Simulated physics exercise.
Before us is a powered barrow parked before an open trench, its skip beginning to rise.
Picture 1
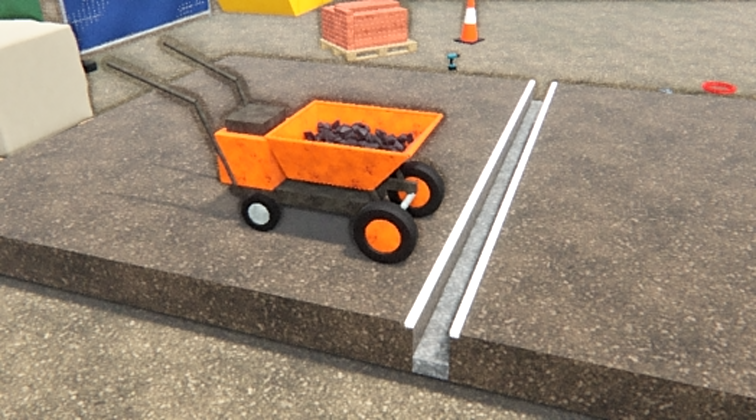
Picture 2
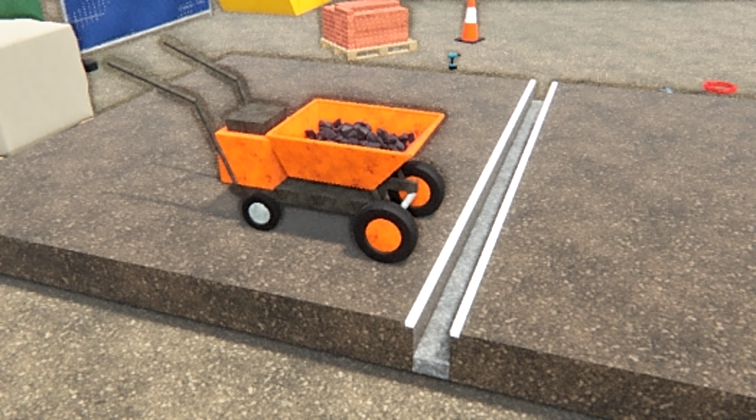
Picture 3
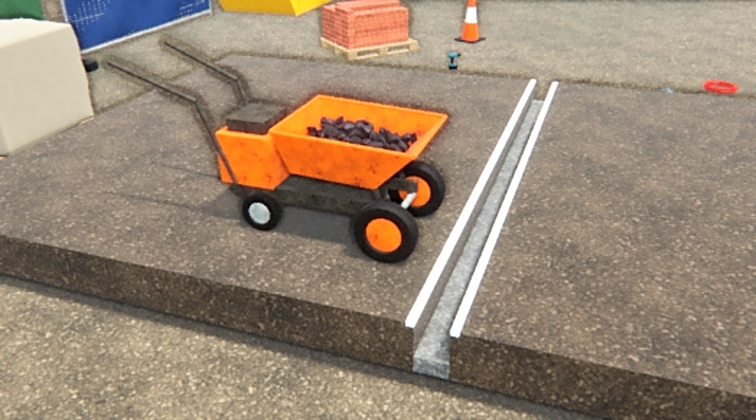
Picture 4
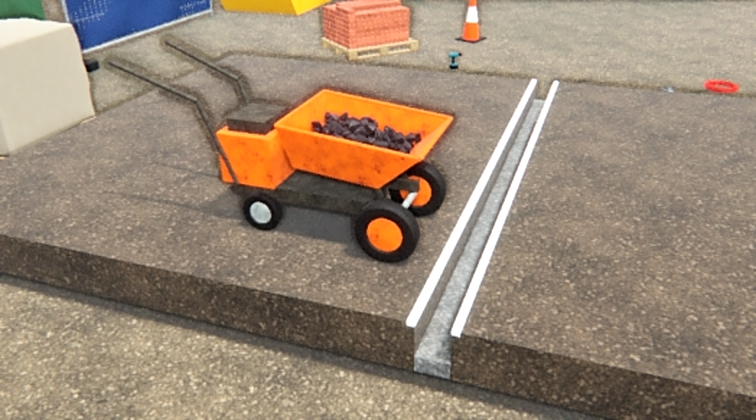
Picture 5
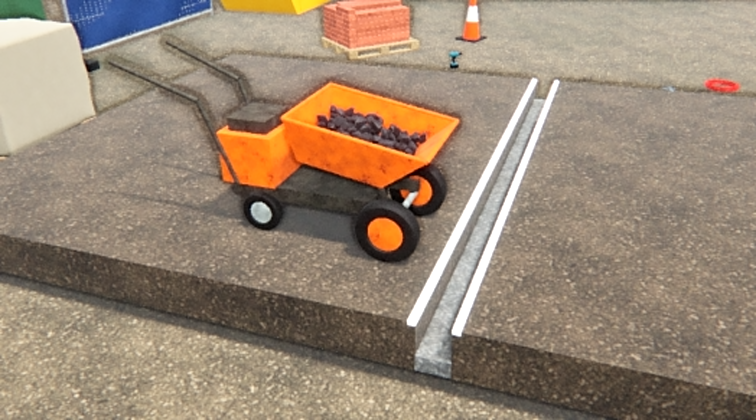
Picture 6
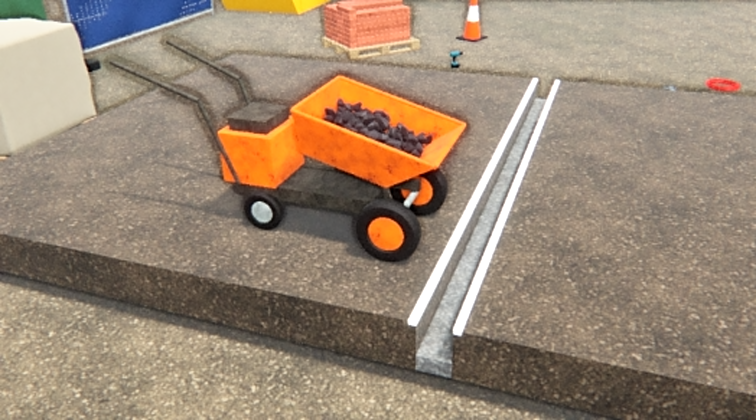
An orange powered barrow loaded with dark lumps stood beside a narrow trench edged in white, its wheels still. Its skip sat level at first, then gradually tilted forward toward the right, its back end lifting.
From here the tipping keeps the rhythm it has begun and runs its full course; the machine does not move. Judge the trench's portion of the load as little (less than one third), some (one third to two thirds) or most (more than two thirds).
Little.
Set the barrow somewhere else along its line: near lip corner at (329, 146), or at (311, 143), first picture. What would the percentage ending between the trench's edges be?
Position 1 near 50 %, position 2 near 30 %.
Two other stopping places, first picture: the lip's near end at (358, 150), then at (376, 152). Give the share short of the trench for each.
That comes to some 10 in a hundred for the first try and some 0 in a hundred for the second.
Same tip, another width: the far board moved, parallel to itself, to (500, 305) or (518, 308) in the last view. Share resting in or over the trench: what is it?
First one: 60 per cent; second one: 90 per cent.
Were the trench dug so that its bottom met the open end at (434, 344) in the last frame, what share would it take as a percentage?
Estimate: Approx. 0 %.
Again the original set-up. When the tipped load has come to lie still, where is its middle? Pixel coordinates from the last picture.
Around (528, 252).
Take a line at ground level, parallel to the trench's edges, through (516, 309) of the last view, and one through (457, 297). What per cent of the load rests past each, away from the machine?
That's 40 per cent for the first and 90 per cent for the second.
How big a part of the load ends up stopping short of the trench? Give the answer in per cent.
About 0 per cent.
Soon after the last picture, skip tipped steeply; all in the skip.
A little later, skip tipped right over; about half in the skip; about half beyond it.
Later still, skip tipped right over; a small part in the skip; a stray few in or heaped over the trench; most beyond it.
At rest, skip tipped right over; a small part in the skip; a stray few in or heaped over the trench; most beyond it.
